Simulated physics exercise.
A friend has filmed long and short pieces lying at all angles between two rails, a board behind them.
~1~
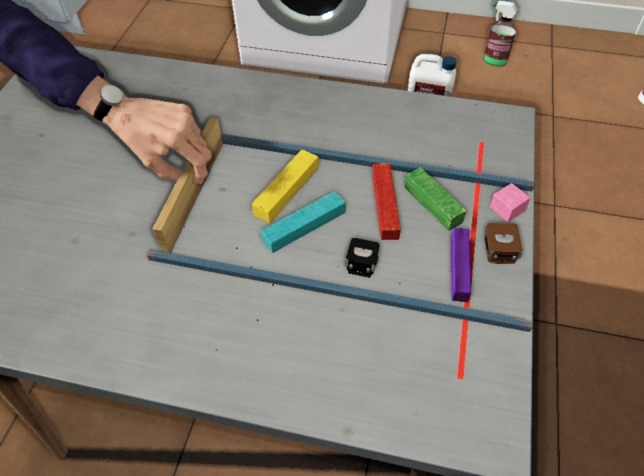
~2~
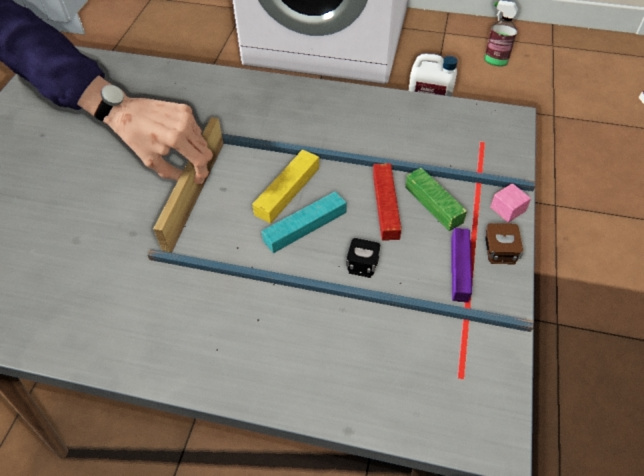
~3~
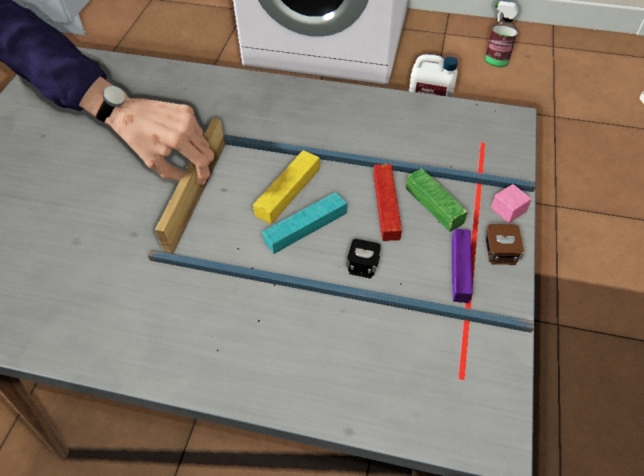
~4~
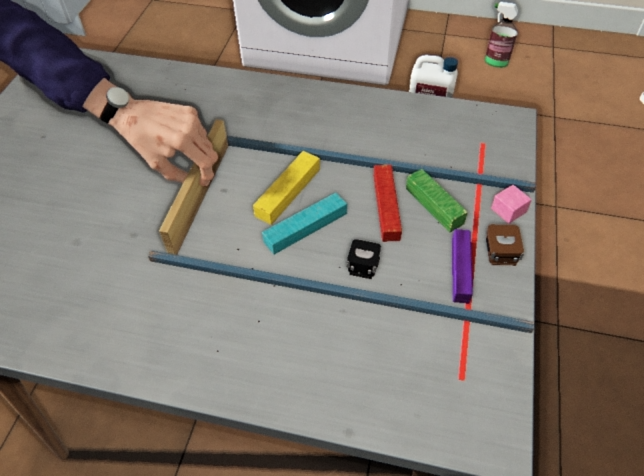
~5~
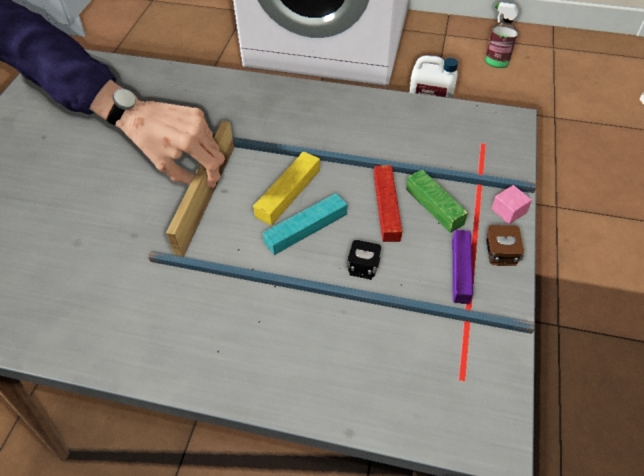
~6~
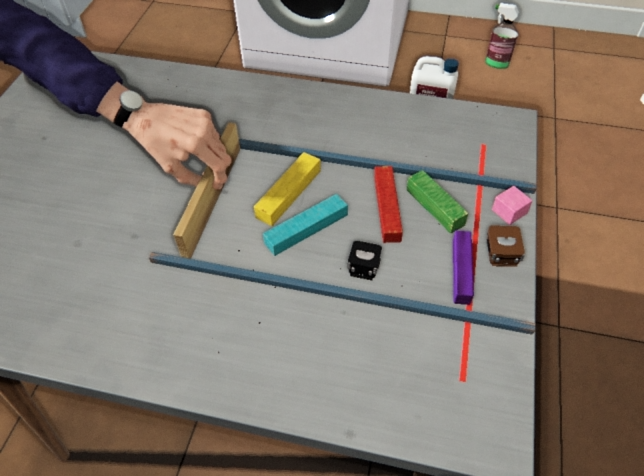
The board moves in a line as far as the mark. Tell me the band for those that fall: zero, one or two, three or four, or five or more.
Here the number that fall off is three or four.
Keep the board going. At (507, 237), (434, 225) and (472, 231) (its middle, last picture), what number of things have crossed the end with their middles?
It would be 6, 1 and 4.
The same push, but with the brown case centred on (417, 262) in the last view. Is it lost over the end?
The brown case remains up.
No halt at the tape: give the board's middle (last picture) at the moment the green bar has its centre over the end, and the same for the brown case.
Near (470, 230) and (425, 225).
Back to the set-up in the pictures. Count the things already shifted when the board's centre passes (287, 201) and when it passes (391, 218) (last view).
By then 2, and 6.
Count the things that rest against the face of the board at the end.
In contact: 2.
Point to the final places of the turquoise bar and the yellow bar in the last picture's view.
Near (501, 275) and (489, 219).
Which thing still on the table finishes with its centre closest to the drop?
The red bar ends nearest.
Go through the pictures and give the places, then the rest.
Pink block (510, 203); brown case (502, 244); purple stick (461, 264); board (191, 182); tape (473, 243), in the first picture.
Brown case (502, 244); green bar (435, 199), in the second picture.
Purple stick (462, 265); black case (364, 259), in the third picture.
Pink block (511, 204); red bar (387, 202), in the fourth picture.
Brown case (503, 246); board (204, 186), in the fifth picture.
Pink block (512, 205); brown case (504, 247); purple stick (463, 267); board (210, 188); tape (475, 245), in the sixth picture.
Soon after, none off yet; pink block at rest near (512, 205); brown case at rest near (504, 247); purple stick at rest near (463, 267).
Then, none off yet; pink block moved a little near (525, 204); brown case moved about its own width near (544, 257); purple stick moved a little near (506, 278).
At rest, the number that fall off is three or four; fallen, green bar, purple stick, brown case and pink block.
